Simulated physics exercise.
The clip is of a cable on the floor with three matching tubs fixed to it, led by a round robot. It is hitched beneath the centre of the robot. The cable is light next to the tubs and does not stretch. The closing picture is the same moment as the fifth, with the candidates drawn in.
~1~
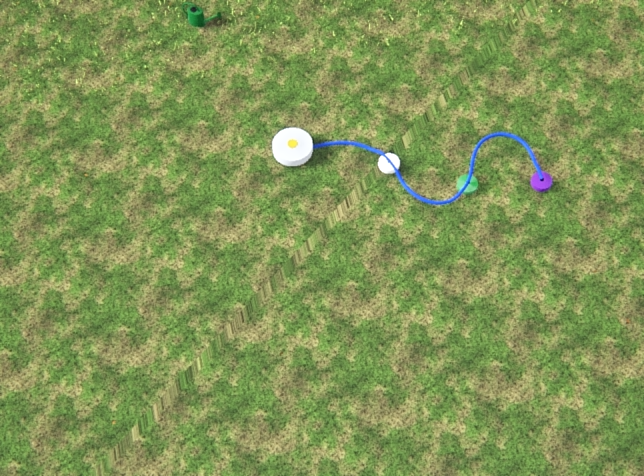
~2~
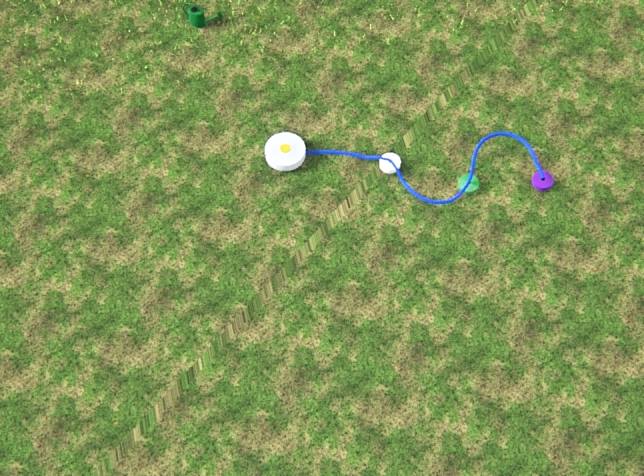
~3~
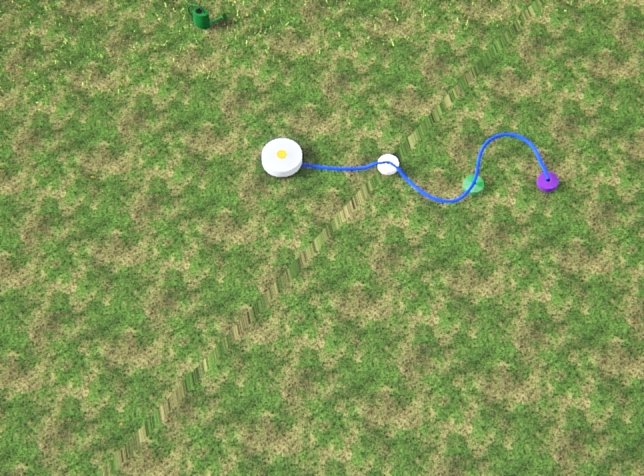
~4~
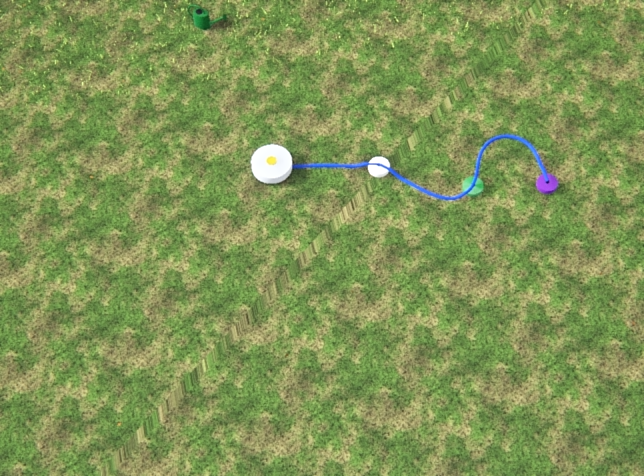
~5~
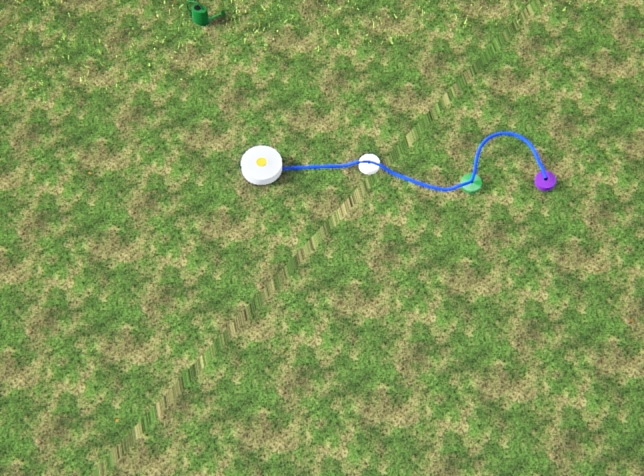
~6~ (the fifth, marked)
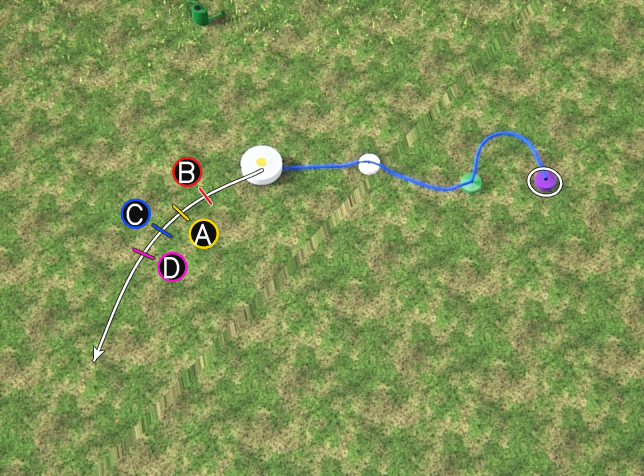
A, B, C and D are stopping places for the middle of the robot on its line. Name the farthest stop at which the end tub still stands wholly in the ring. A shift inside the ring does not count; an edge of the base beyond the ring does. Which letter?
At A, and not beyond.
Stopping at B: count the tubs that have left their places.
Two.
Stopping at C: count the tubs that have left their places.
Three.
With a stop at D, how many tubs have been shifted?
Three.
On the marked copy, A at (181, 213); B at (206, 196); C at (162, 231); D at (144, 254); the ring at (545, 182); the route from (262, 170) via (153, 241) to (94, 361).
With A. Early on, robot (232, 179); purple tub (545, 180); green tub (448, 177); white tub (340, 172).
Further on, robot (203, 193); purple tub (545, 180); green tub (419, 173); white tub (311, 179).
At the end, robot (180, 209); purple tub (545, 180); green tub (394, 174); white tub (287, 187); the ringed tub at the far end is still in its ring.
As for the rest, B is safe but short; C drags the last tub to (530, 180); D drags the last tub to (508, 180).
